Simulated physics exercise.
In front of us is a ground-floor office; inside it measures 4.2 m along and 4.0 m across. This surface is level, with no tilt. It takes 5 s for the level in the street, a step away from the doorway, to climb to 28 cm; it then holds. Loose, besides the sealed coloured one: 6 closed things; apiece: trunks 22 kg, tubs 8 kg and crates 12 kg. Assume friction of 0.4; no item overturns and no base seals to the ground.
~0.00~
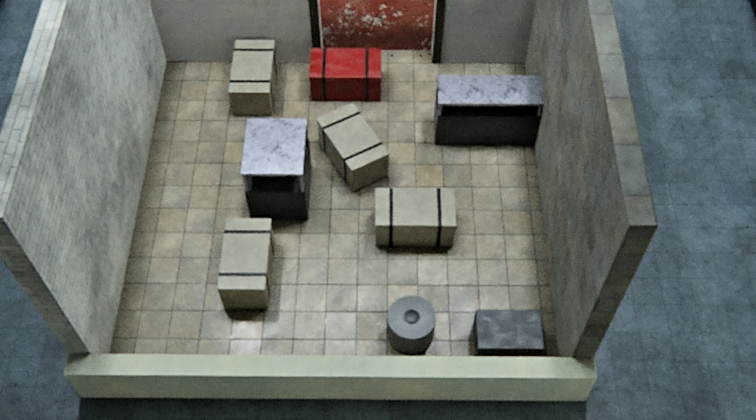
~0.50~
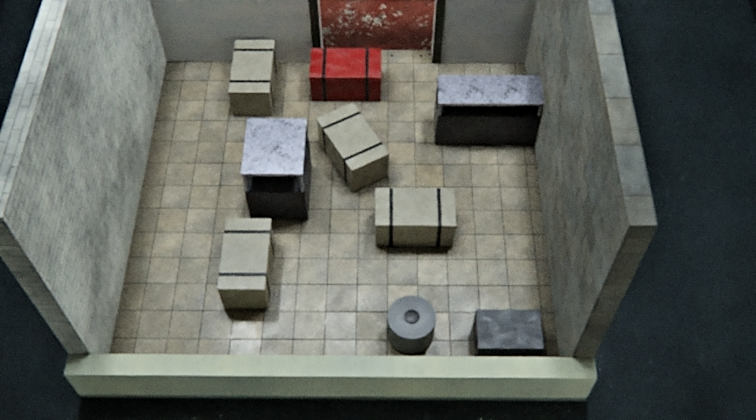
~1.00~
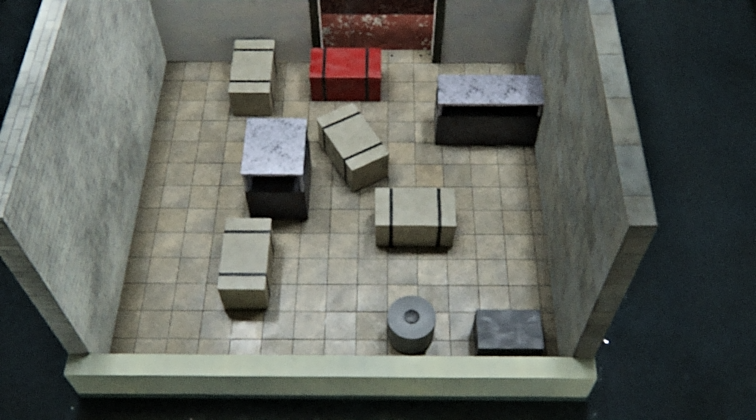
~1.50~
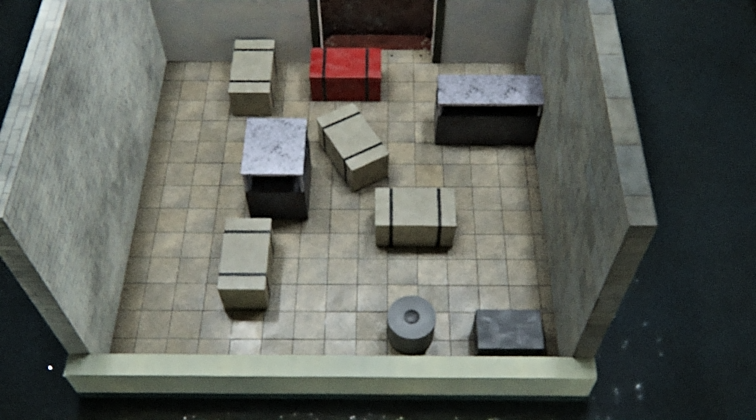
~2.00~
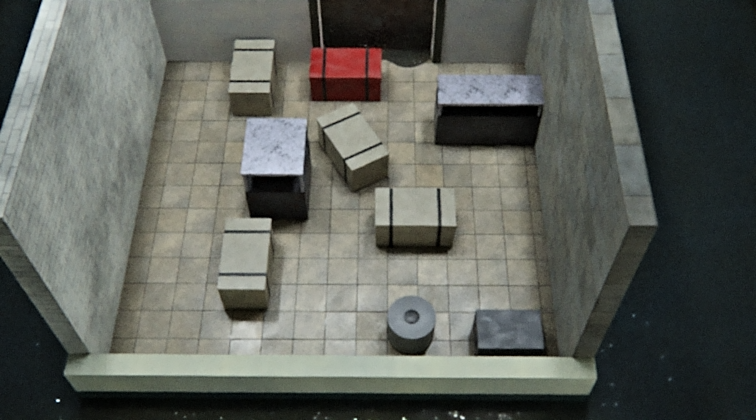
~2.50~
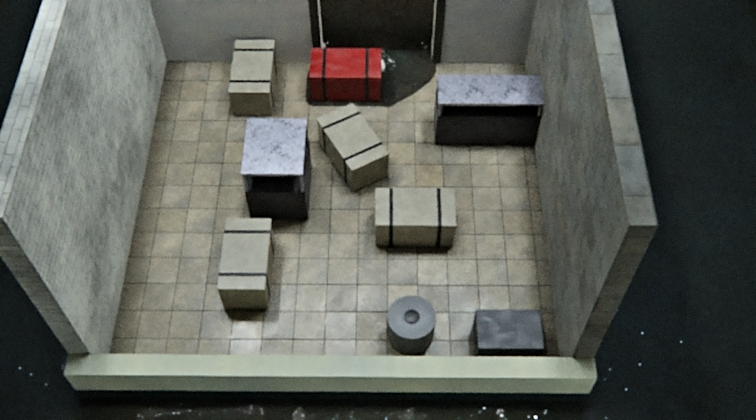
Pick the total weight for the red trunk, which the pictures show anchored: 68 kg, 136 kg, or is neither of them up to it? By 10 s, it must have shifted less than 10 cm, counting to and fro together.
136 kg is needed.
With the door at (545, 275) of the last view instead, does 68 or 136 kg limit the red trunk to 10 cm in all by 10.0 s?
In that case the lower weight is enough.
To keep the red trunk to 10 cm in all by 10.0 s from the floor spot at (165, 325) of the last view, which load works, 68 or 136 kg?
Just the heavier works.
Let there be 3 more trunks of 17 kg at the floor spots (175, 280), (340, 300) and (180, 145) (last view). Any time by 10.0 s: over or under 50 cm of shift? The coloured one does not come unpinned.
In turn: Short of it, over, over.
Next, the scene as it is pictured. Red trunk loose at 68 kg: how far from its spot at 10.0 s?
Around 100 centimetres out of place.
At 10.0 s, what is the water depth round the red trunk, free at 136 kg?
Depth: Approx. 11 cm.
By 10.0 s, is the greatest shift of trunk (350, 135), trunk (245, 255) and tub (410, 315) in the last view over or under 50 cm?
Below, below, below.
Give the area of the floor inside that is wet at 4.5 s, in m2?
Somewhere about 4.5 m2, give or take.
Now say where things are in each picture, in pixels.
The red trunk at (346, 63), on the bottom; water covers 0.0 m2; 0 of 7 have shifted, in the first picture.
The red trunk at (346, 63), on the bottom; 0.0 m2 under water; 0 of 7 have shifted, in the second picture.
The red trunk at (346, 63) rests on the ground; 0.0 m2 under water; 0 of 7 have shifted, in the third picture.
The red trunk at (346, 63), on the bottom; water covers 0.0 m2; 0 of 7 have shifted, in the fourth picture.
The red trunk at (346, 63), on the bottom; water covers 0.0 m2; 0 of 7 have shifted, in the fifth picture.
The red trunk at (346, 63), on the bottom; 0.4 m2 under water; 0 of 7 have shifted, in the sixth picture.
After 3.5 s the red trunk would be 0 cm from its start with 68 kg and 0 cm from its start with 136 kg; 6 cm of water round it then.
After 4.5 s the red trunk would be 7 cm from its start with 68 kg and 0 cm from its start with 136 kg; 8 cm of water round it then.
After 7.0 s the red trunk would be 84 cm from its start with 68 kg and 0 cm from its start with 136 kg; 10 cm of water round it then.
After 10.0 s the red trunk would be 100 cm from its start with 68 kg and 0 cm from its start with 136 kg; 11 cm of water round it then.
